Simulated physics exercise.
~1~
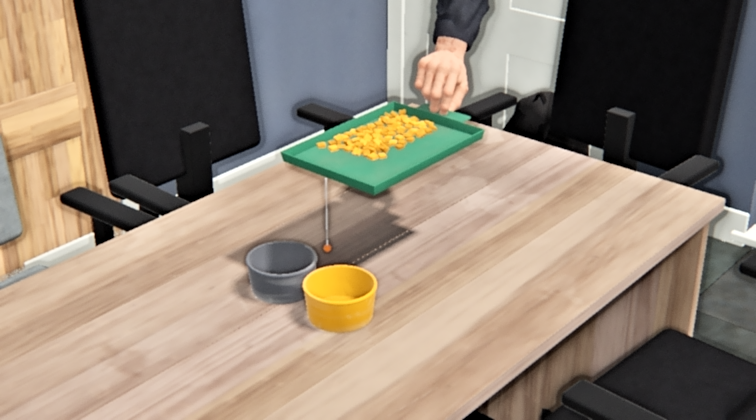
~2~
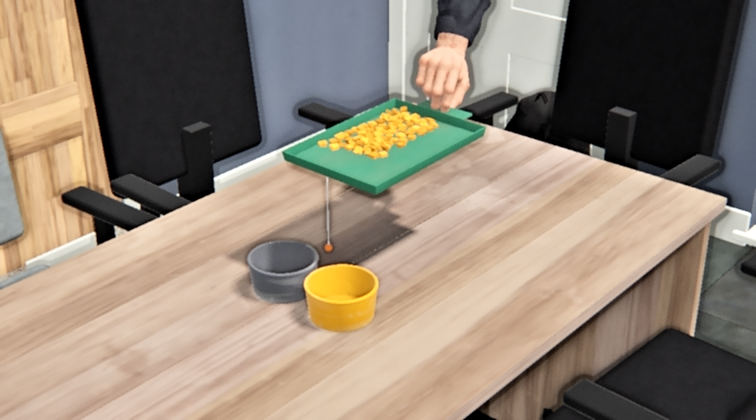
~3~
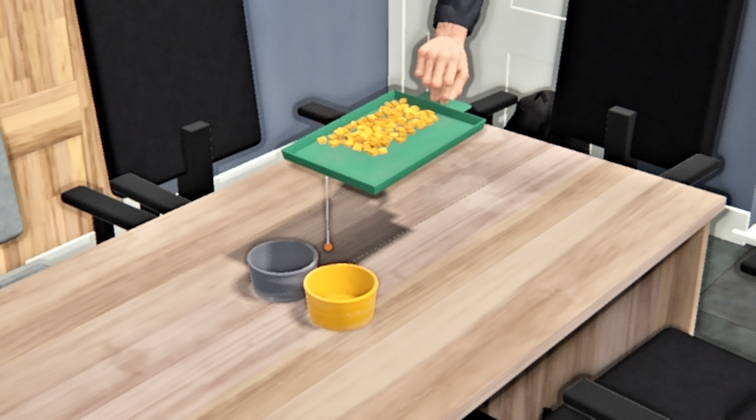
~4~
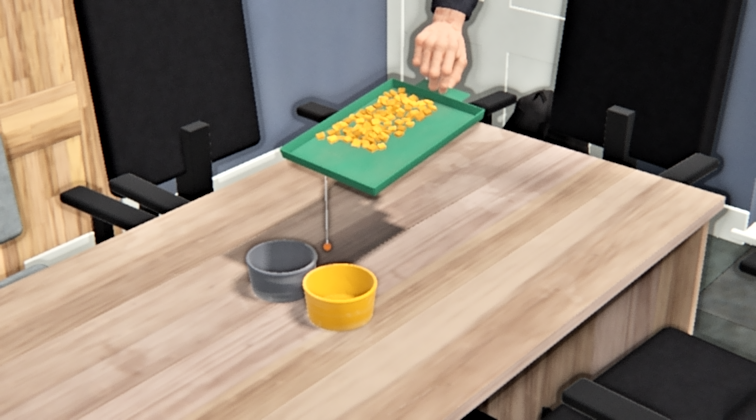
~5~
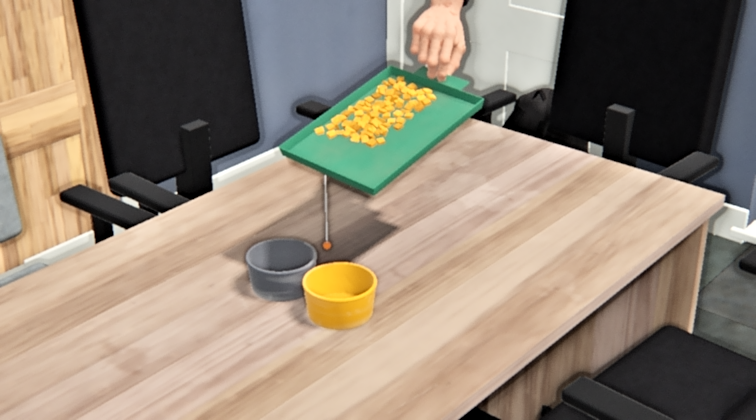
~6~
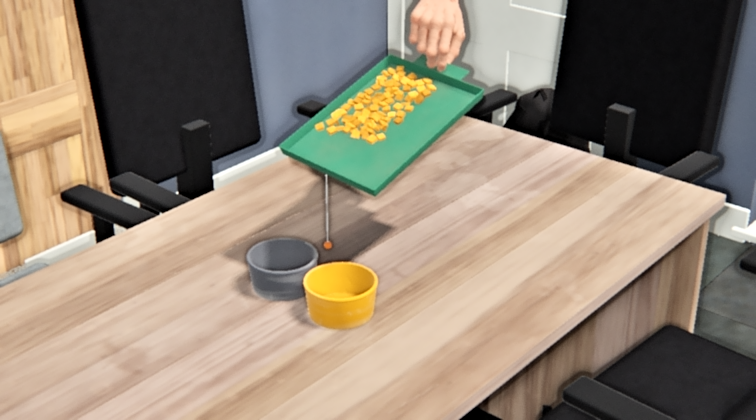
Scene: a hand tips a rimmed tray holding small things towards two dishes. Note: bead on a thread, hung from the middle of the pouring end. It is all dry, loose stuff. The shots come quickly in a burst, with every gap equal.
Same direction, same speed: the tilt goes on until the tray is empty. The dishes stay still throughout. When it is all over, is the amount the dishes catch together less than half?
Watching it, the dishes hang on to most of it.
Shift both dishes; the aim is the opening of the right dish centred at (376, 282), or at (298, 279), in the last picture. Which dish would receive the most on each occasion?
At place one the right of the pair; at place two the right of the pair.
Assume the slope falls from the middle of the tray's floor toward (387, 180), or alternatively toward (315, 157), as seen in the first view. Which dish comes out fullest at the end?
I'd say the one to the right first, then the one to the left.
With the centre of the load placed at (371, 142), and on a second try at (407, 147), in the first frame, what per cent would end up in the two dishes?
Close to 80 per cent, followed by close to 90 per cent.
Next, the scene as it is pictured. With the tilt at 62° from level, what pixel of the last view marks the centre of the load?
Roughly (346, 171).
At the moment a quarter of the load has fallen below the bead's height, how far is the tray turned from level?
Roughly 75 degrees of tilt.
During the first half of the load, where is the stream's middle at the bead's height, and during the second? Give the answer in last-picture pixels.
Earlier portion about (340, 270); later portion about (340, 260).
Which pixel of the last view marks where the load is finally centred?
At about (338, 307), give or take.
Soon, tray tipped steeply; nearly all on the tray; a small part in the air.
A while on, tray tipped past a quarter turn; about half on the tray; about a third in the right dish; about a quarter outside both.
Towards the end, tray tipped past a quarter turn; about two thirds in the right dish; a small part in the left dish; about a quarter outside both.
Finally, tray tipped past a quarter turn; about two thirds in the right dish; a small part in the left dish; about a quarter outside both.
